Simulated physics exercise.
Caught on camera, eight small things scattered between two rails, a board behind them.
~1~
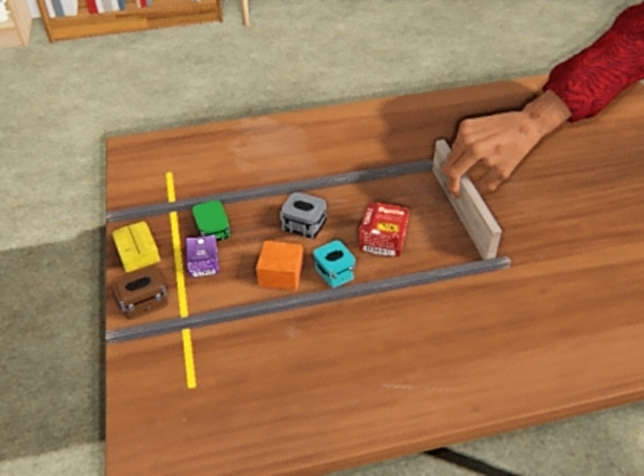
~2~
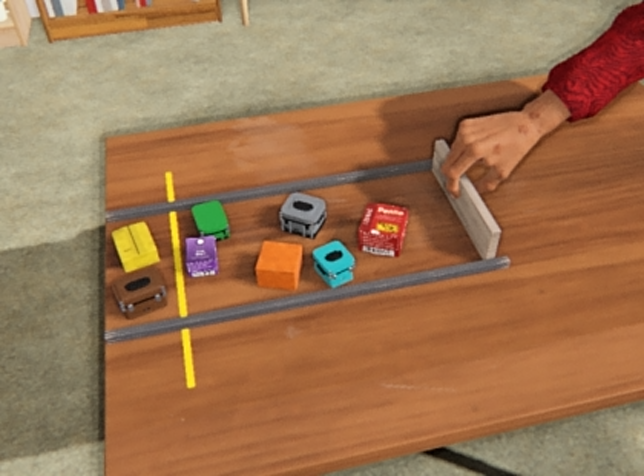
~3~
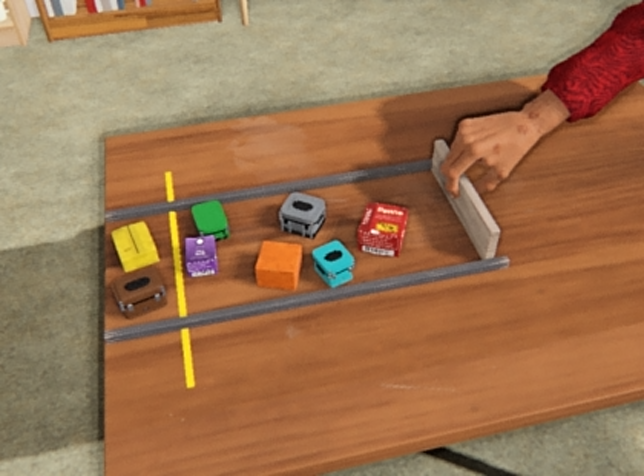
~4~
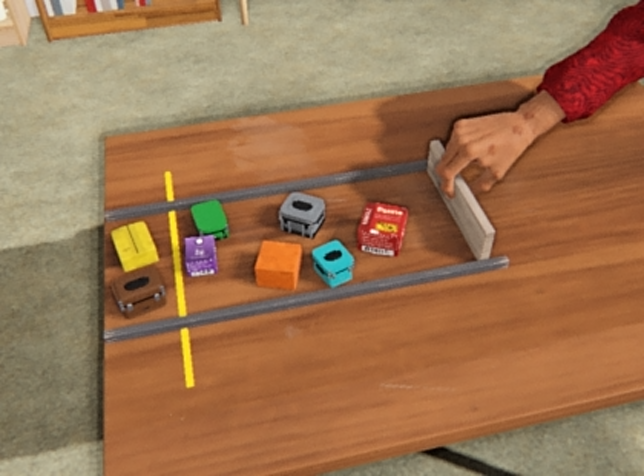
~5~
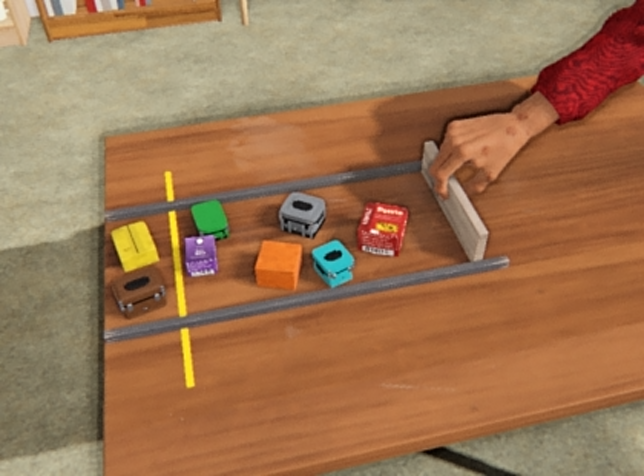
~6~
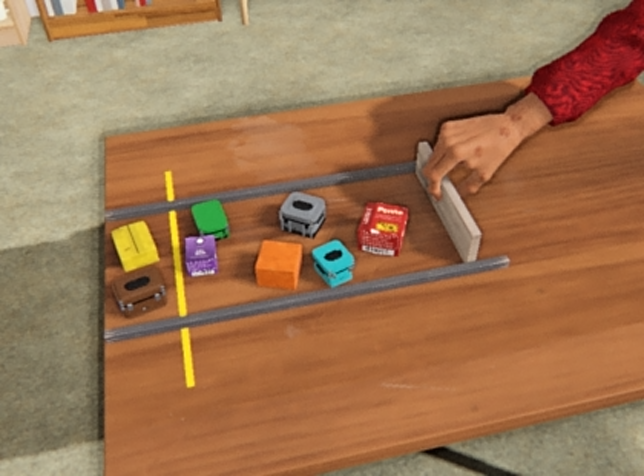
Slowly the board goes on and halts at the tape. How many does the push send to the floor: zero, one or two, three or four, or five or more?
The number that fall off is one or two.
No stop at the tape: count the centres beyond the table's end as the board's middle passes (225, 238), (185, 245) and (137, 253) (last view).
The counts: 0, 2 and 5.
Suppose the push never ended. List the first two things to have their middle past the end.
They are the brown case, the yellow box.
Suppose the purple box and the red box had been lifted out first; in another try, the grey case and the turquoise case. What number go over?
First 1, then 1.
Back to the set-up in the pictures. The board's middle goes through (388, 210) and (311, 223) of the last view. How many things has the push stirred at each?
First 1, then 4.
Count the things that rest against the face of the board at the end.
It touches 3.
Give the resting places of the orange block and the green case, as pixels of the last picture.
The orange block stops around (116, 303); the green case around (125, 236).
Soon after, none off yet; yellow box at rest near (135, 246); brown case at rest near (140, 294); purple box at rest near (202, 255).
In the end, the number that fall off is one or two; gone, brown case and yellow box.
